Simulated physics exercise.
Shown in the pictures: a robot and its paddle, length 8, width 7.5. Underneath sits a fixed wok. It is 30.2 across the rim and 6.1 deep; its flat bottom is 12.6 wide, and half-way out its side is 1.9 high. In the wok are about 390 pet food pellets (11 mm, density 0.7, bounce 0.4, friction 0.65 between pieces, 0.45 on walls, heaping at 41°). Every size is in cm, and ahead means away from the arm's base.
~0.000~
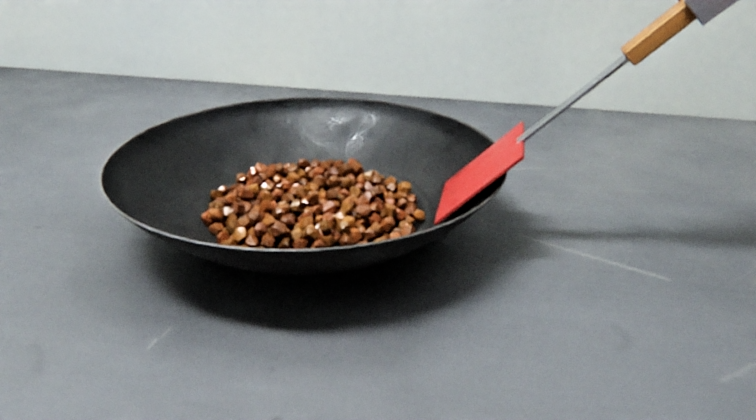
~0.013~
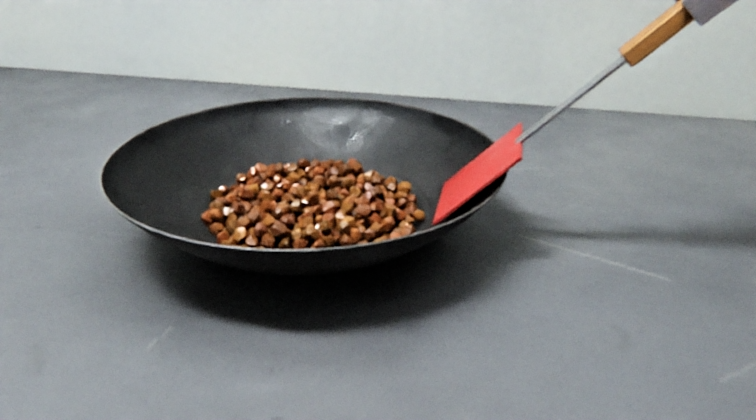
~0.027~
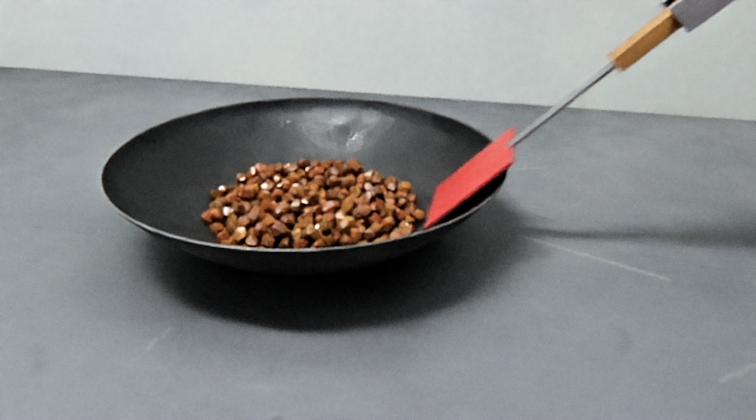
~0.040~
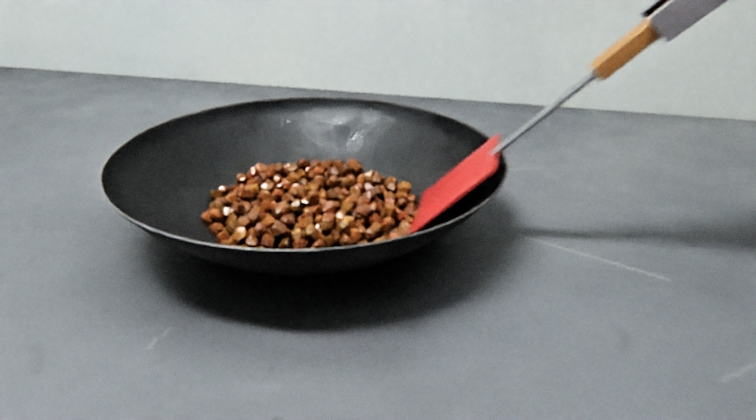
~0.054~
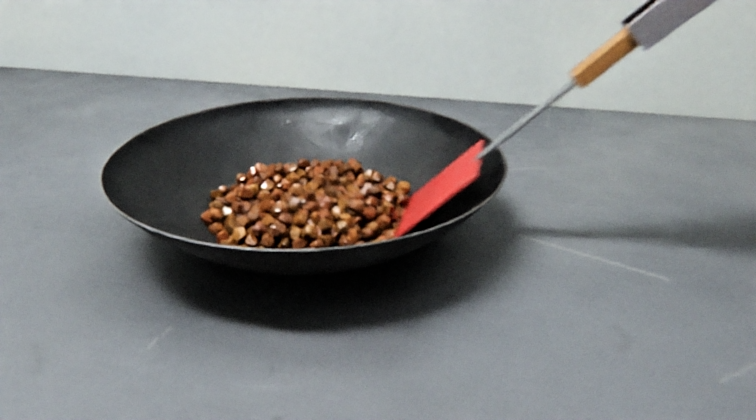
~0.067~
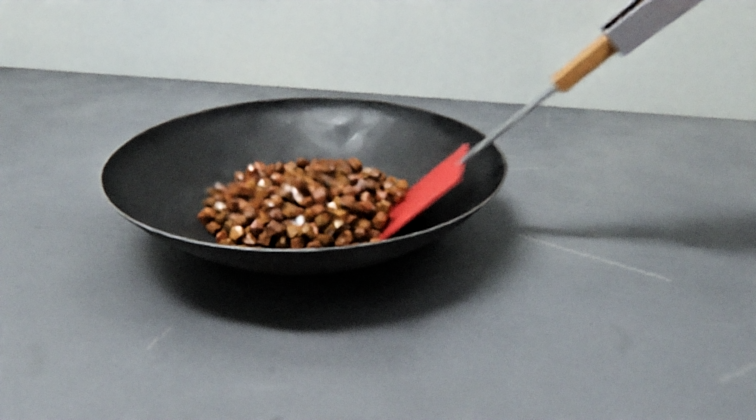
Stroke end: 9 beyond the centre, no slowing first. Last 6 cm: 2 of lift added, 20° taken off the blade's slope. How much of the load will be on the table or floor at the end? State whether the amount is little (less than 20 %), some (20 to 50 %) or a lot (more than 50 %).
The amount is little, less than 20 %.
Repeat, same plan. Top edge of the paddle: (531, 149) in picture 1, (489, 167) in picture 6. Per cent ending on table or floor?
Roughly 10 %.
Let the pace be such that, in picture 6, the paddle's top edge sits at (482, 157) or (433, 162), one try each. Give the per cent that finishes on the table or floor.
Near 15 per cent in the first try and near 25 per cent in the second.
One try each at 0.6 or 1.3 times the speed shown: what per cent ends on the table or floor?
Estimates, in order: 10 % and 25 %.
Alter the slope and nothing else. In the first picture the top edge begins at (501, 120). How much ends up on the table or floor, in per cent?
Near 20 in a hundred.
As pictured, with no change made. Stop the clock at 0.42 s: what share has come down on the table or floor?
Fraction noted: Close to 10 per cent.
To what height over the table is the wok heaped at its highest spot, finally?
Top of the heap: Roughly 7.0 cm above the table top.
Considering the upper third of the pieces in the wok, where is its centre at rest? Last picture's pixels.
About (196, 160).
After 0.13 s, sloping 46°, highest piece 7 above the table; 388 in the wok.
After 0.19 s, sloping 41°, highest piece 7 above the table; 388 in the wok.
After 0.42 s, sloping 26°, highest piece 7 above the table; 332 in the wok, 38 on the table or floor, 18 on the blade or in flight.
After 1.47 s, sloping 26°, highest piece 7 above the table; 332 in the wok, 56 on the table or floor.
At rest, 332 in the wok, 56 on the table or floor. That is 14 % on the table or floor.
